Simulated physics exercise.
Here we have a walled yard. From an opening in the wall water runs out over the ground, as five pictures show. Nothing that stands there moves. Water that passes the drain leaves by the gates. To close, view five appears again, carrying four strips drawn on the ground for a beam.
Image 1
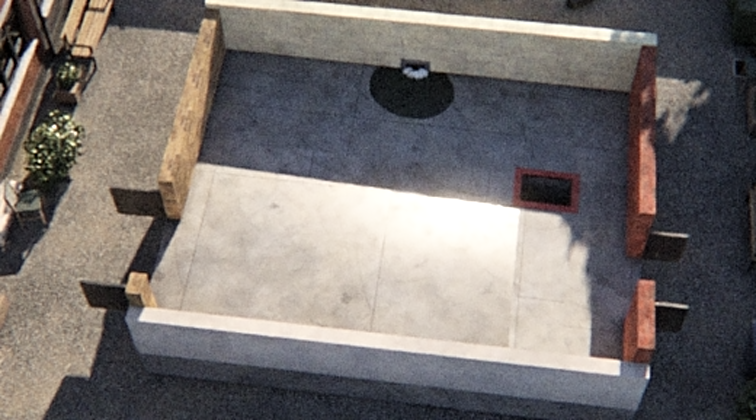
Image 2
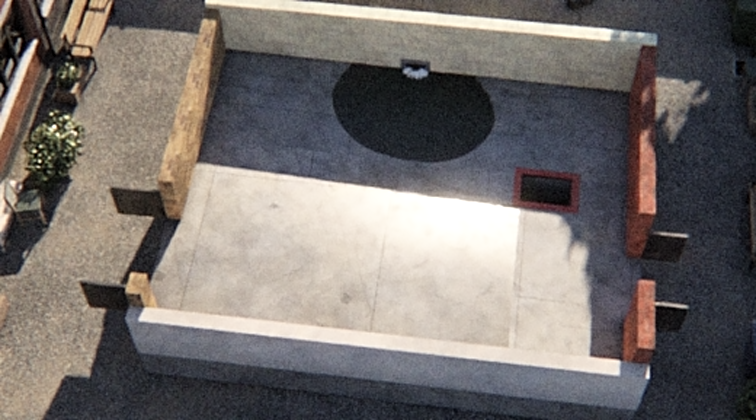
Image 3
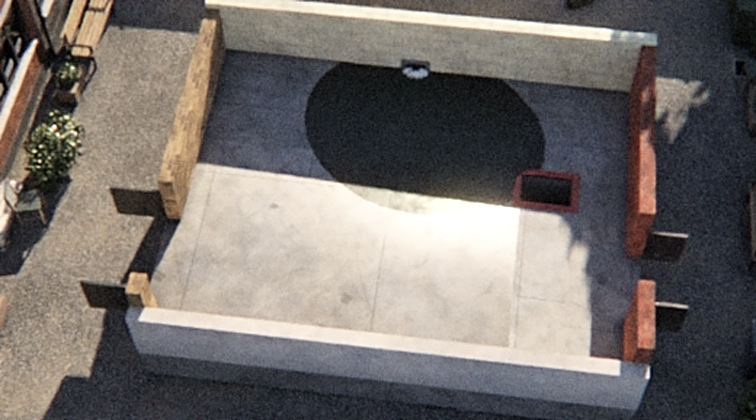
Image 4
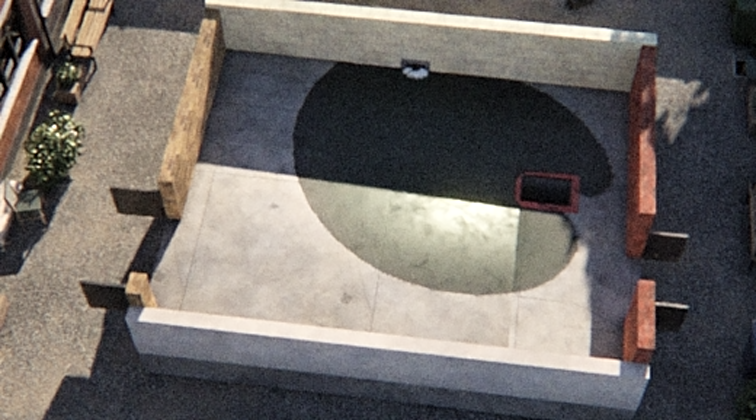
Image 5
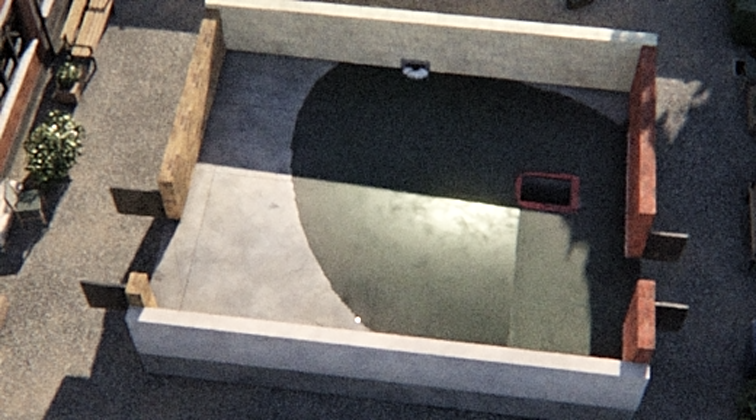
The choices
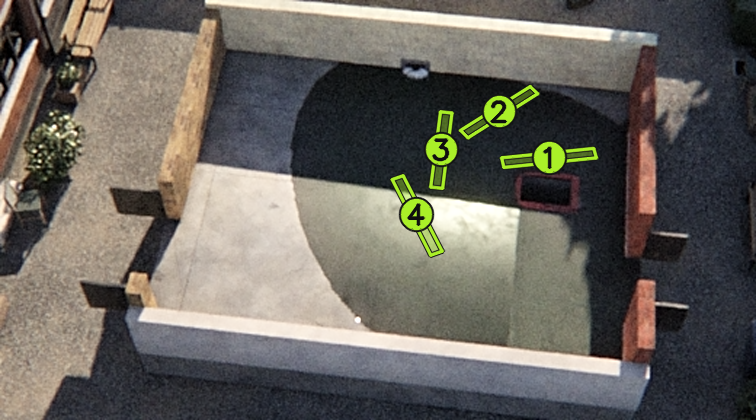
Dark water spread from a small outlet at the back wall of a walled yard, widening across the pale floor, surrounding the red-edged drain pit, then reaching the right and front walls.
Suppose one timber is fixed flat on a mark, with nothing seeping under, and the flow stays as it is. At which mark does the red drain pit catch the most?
Position 4 does it best.
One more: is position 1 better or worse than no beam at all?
It is worse.
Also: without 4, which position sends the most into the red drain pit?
That is position 3.
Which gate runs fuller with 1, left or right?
The right gate.
On the marked copy, 1 from (502, 162) to (595, 153); 2 from (464, 134) to (533, 90); 3 from (436, 187) to (446, 112); 4 from (397, 177) to (436, 253).
With 1, about 12 % of the stream runs into the red drain pit, about 87 % out by the gates.
With 2, about 11 % of the stream runs into the red drain pit, about 88 % out by the gates.
With 3, about 16 % of the stream runs into the red drain pit, about 83 % out by the gates.
With 4, about 22 % of the stream runs into the red drain pit, about 77 % out by the gates.
